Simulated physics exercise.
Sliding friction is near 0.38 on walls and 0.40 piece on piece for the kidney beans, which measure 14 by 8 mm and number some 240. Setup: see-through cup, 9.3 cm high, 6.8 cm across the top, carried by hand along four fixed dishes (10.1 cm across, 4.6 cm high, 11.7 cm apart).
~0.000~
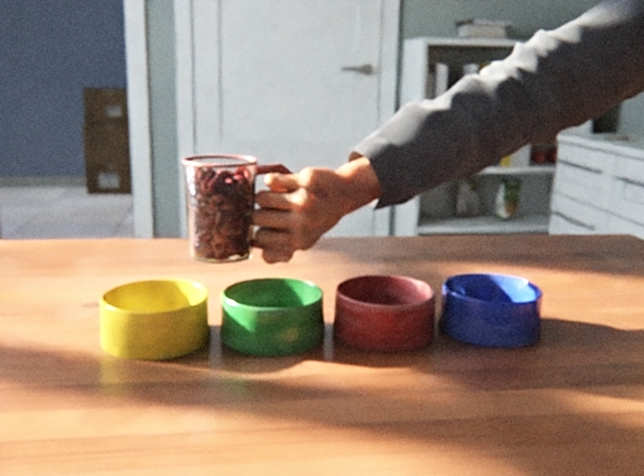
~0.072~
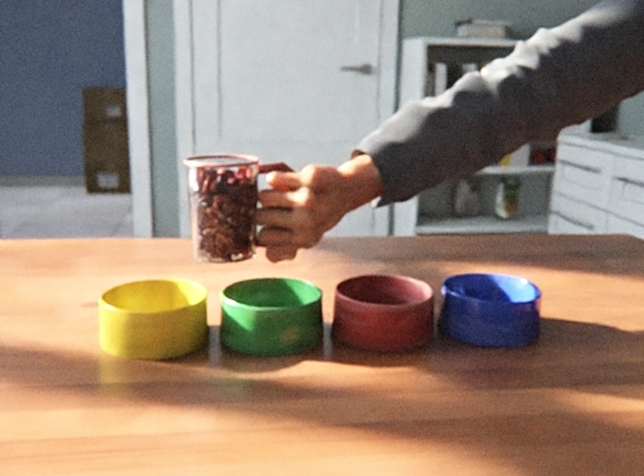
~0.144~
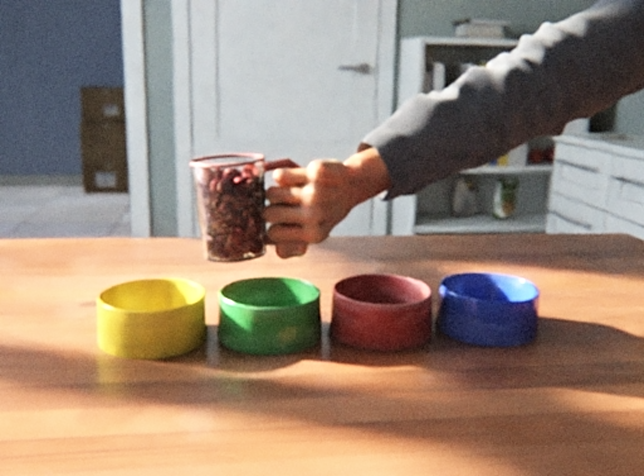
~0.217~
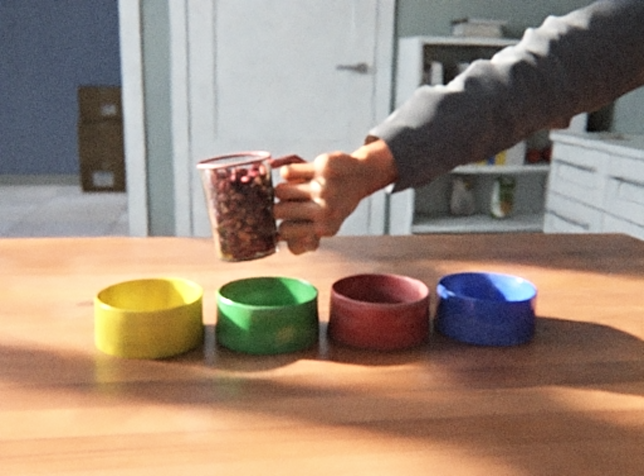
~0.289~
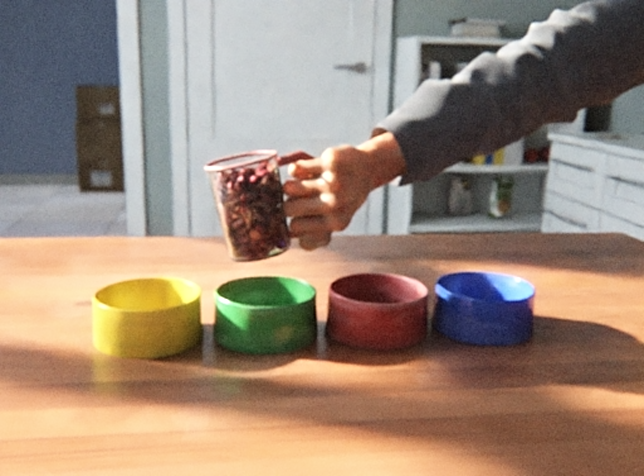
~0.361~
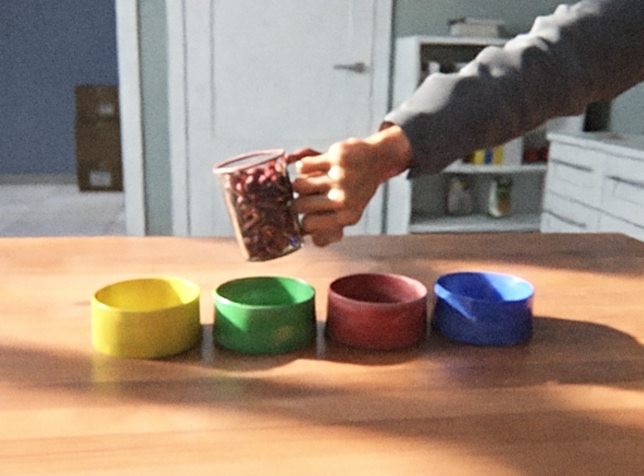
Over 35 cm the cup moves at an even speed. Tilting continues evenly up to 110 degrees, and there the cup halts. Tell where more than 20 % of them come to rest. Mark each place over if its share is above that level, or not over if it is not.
Red: Not over, blue: Over, green: Not over, yellow: Not over, counter: Not over.
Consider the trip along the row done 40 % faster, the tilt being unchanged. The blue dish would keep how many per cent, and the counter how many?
Shares: Blue 100, counter 0.
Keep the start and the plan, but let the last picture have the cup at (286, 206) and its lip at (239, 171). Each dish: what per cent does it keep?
Dish by dish: Red 0 percent, blue 100 percent, green 0 percent, yellow 0 percent.
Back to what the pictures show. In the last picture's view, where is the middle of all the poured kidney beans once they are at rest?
Roughly (476, 311).
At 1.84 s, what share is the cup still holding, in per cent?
My estimate is about 90 per cent.
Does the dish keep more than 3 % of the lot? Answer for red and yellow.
Well, red gets a tick and yellow gets a cross.
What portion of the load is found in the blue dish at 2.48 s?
About 45 per cent by then.
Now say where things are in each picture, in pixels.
In the first picture, cup at (221, 209), tilt 0 degrees, lip at (184, 161), moved 0.0 cm; middle of the pieces at (218, 208); yellow dish at (155, 295); green dish at (273, 293); red dish at (385, 290); blue dish at (492, 288).
In the second picture, cup at (224, 208), tilt 1 degrees, lip at (186, 161), moved 0.3 cm; middle of the pieces at (221, 208).
In the third picture, cup at (232, 208), tilt 4 degrees, lip at (192, 163), moved 1.3 cm; middle of the pieces at (229, 207).
In the fourth picture, cup at (241, 207), tilt 8 degrees, lip at (199, 165), moved 2.5 cm; middle of the pieces at (239, 207).
In the fifth picture, cup at (251, 207), tilt 12 degrees, lip at (206, 167), moved 3.6 cm; middle of the pieces at (249, 206).
In the sixth picture, cup at (262, 206), tilt 15 degrees, lip at (215, 170), moved 4.8 cm; middle of the pieces at (260, 206); yellow dish at (147, 294); green dish at (265, 291); red dish at (377, 288); blue dish at (484, 286). Its pace works out near 50 degrees a second; the hand travels 16 cm a second.
After 1.25 s, tilt 61 degrees; cup holds 100 %.
After 1.84 s, tilt 91 degrees; cup holds 90 %, red 5 %.
Then, at 2.48 s, tilt 110 degrees; cup holds 40 %, red 10 %, blue 45 %.
In the end, at 3.8 s, red 10 %, blue 85 %, green 0 %, yellow 0 %, counter 5 %.
